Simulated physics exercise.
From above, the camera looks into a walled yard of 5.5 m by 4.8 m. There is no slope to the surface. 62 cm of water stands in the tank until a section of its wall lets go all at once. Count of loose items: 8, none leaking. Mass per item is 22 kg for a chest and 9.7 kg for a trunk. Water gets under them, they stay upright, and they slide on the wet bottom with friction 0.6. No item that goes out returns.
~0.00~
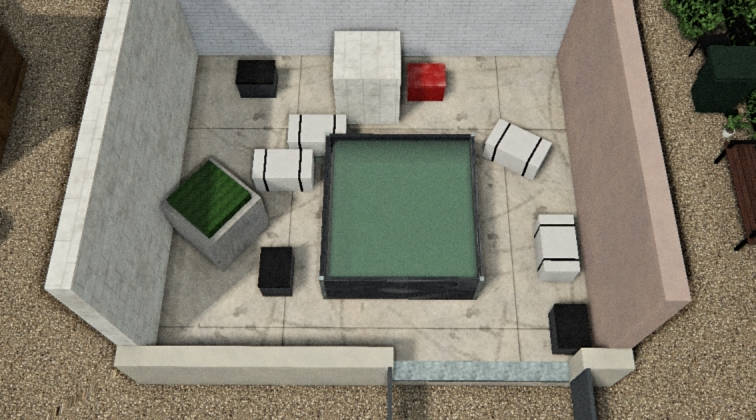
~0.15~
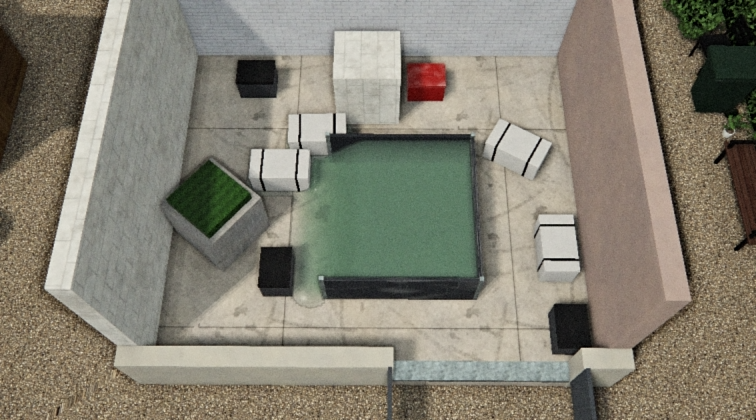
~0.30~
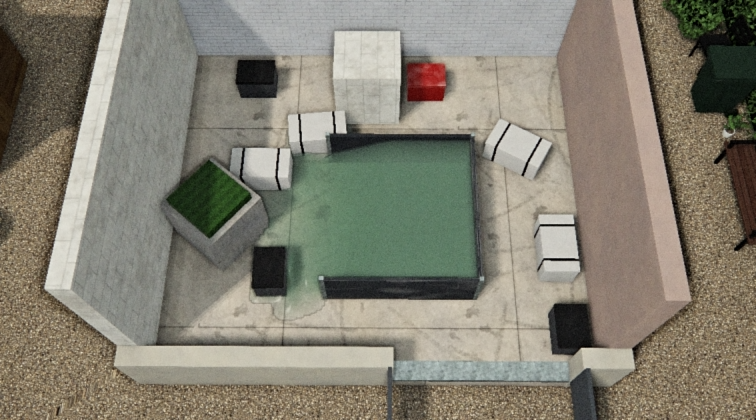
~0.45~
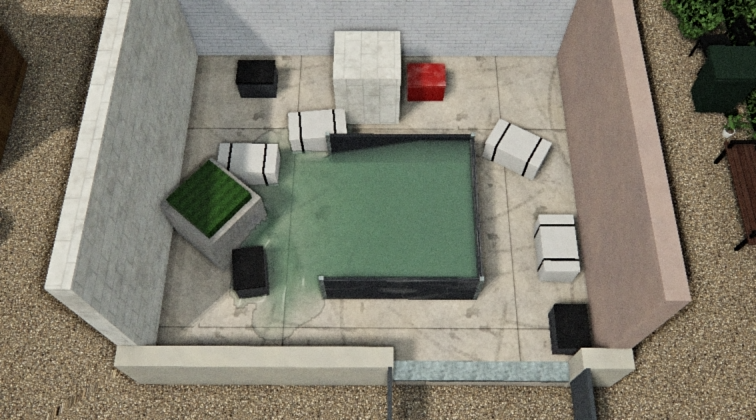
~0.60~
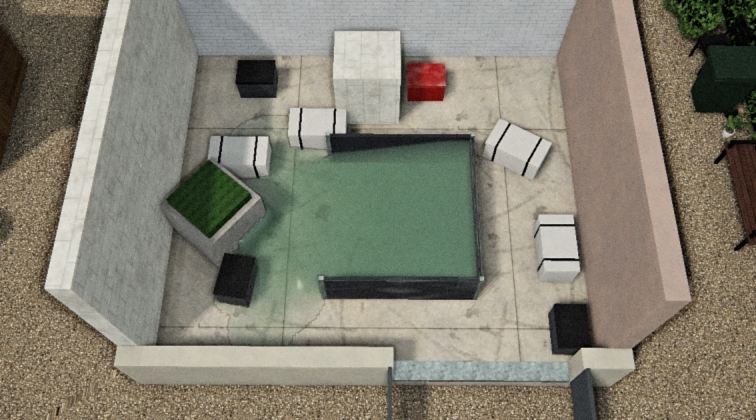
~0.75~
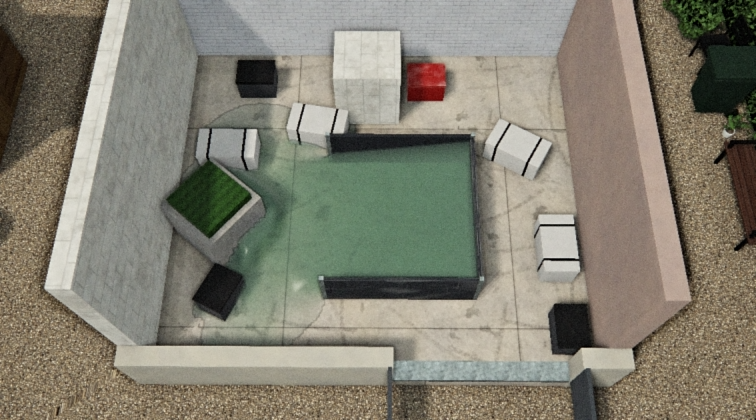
Green water spreading leftward from a dark-walled square tank in a walled yard, pushing a white box and a black box away.
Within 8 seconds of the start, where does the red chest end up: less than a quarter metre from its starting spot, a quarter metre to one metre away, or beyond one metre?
The red chest ends up less than a quarter metre away.
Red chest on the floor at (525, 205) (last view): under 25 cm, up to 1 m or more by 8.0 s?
By that time it covers a moderate distance.
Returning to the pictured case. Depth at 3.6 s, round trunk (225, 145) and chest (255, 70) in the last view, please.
I'd put it at 19 cm and 12 cm respectively.
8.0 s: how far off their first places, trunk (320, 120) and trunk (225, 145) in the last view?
In turn: 200 cm, 200 cm.
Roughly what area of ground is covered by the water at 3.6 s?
Somewhere around 19 m2, roughly.
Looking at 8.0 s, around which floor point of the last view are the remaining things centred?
Mean position approx. (425, 166).
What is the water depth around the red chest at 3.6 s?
I'd put it at about 4 cm.
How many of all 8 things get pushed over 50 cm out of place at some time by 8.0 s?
By my count, 6.
After 1.6 s the red chest is near (427, 74), 0.0 m from its start, aground; 0 of 8 are out; 2 afloat.
After 3.6 s the red chest is near (427, 74), 0.0 m from its start, aground; 0 of 8 are out; 3 afloat.
After 5.6 s the red chest is near (427, 74), 0.0 m from its start, aground; 0 of 8 are out; 6 afloat.
After 8.0 s the red chest is near (427, 74), 0.0 m from its start, aground; 0 of 8 are out; 5 afloat.
